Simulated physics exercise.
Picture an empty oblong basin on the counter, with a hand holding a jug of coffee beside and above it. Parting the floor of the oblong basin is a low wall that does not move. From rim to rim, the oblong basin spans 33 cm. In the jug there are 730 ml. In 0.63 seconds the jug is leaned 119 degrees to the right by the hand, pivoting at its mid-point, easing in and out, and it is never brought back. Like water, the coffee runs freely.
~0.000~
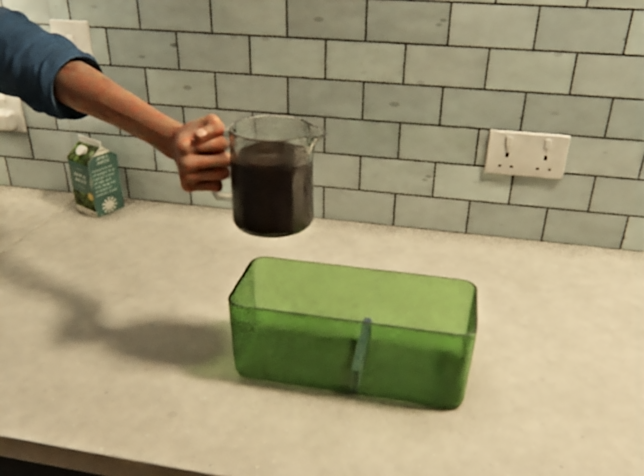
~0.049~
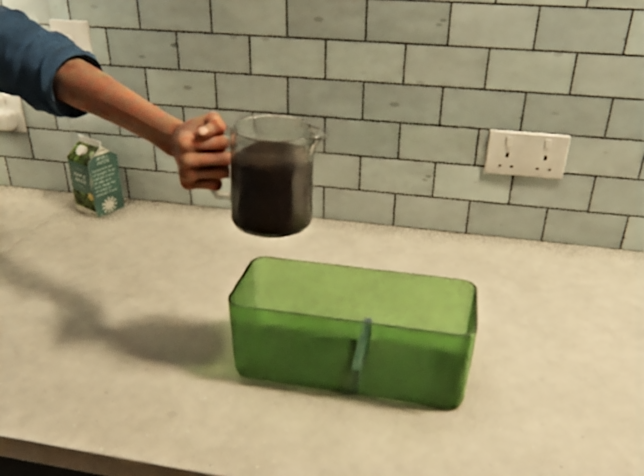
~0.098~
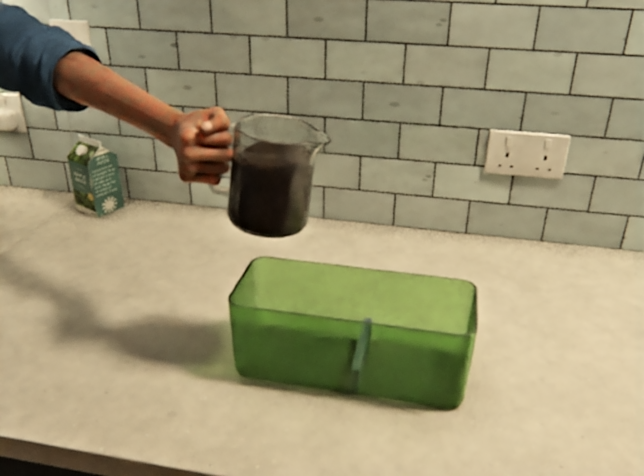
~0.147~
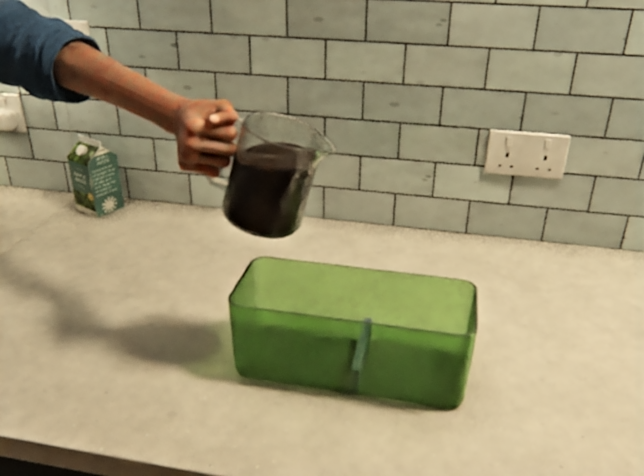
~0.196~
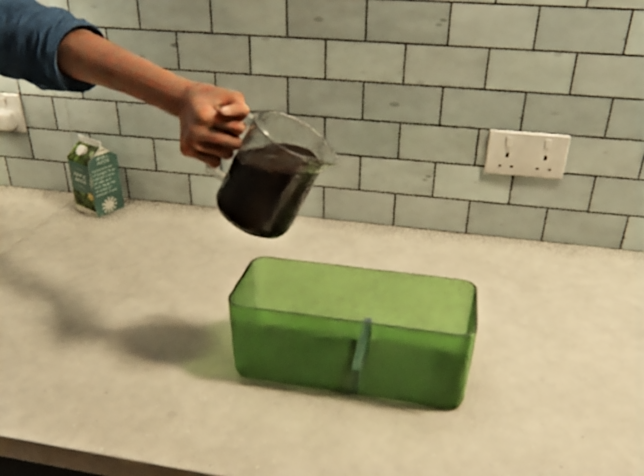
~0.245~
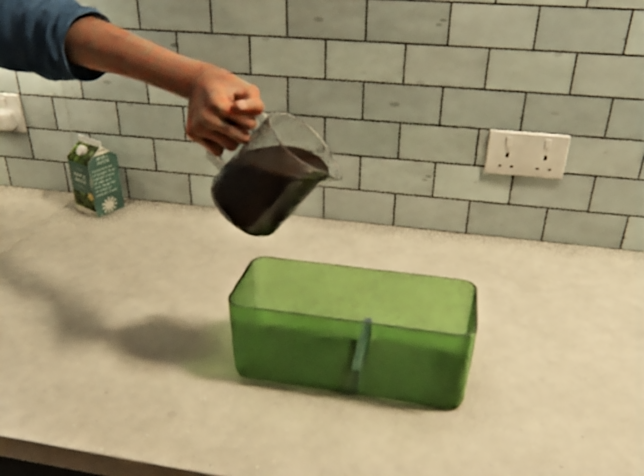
A hand holds a clear glass jug of dark coffee above a pale kitchen counter, seen from slightly above by a still camera, with grey-green tiles and a white socket behind. Below the jug sits an empty, see-through green oblong basin with a low divider, and a green carton stands at left. The blue-sleeved arm rises slightly as the hand leans the jug rightward, slowly then faster, and the coffee shifts inside.
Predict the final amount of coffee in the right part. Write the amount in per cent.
The right part ends with roughly 50 per cent.
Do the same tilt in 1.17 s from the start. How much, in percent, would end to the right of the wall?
Roughly 65 %.
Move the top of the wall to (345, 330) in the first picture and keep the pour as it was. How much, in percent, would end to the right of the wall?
In that case, some 85 percent.
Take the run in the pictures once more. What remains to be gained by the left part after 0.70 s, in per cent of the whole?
About 16 percent, give or take.
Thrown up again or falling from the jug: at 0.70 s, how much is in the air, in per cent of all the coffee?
Estimate: Around 14 per cent.
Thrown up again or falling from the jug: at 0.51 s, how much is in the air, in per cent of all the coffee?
Roughly 30 percent.
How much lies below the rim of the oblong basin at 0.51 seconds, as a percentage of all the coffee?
I reckon close to 12 percent of it.
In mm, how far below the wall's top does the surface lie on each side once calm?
I'd say some 22 mm on the left and some 18 mm on the right.
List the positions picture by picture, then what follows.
In the first frame, it leans 0°; its right rim is at (325, 133); the coffee meets the walls at (236, 150) and (310, 156); the oblong basin's rim runs from (241, 280) to (476, 309); the wall's top is at (362, 343).
In the second frame, it leans 2°; its right rim is at (327, 135); the coffee meets the walls at (237, 150) and (311, 157).
In the third frame, it leans 7°; its right rim is at (331, 141); the coffee meets the walls at (238, 150) and (312, 157).
In the fourth frame, it leans 15°; its right rim is at (336, 150); the coffee meets the walls at (237, 156) and (317, 159).
In the fifth frame, it leans 26°; its right rim is at (341, 163); the coffee meets the walls at (236, 163) and (323, 162).
In the sixth frame, it leans 39°; its right rim is at (343, 179); the coffee meets the walls at (224, 169) and (329, 168).
After 0.51 s the tilt is 109° and 58 per cent is still to pour, 2 is left of the wall and 11 right of it.
After 0.70 s the tilt is 119° and 10 per cent is still to pour, 31 is left of the wall and 44 right of it.
After 0.91 s the tilt is 119° and 0 per cent is still to pour, 46 is left of the wall and 50 right of it.
After 1.13 s the tilt is 119° and 0 per cent is still to pour, 47 is left of the wall and 50 right of it.
In the end 47 per cent lies left of the wall, 50 right of it and 3 outside.
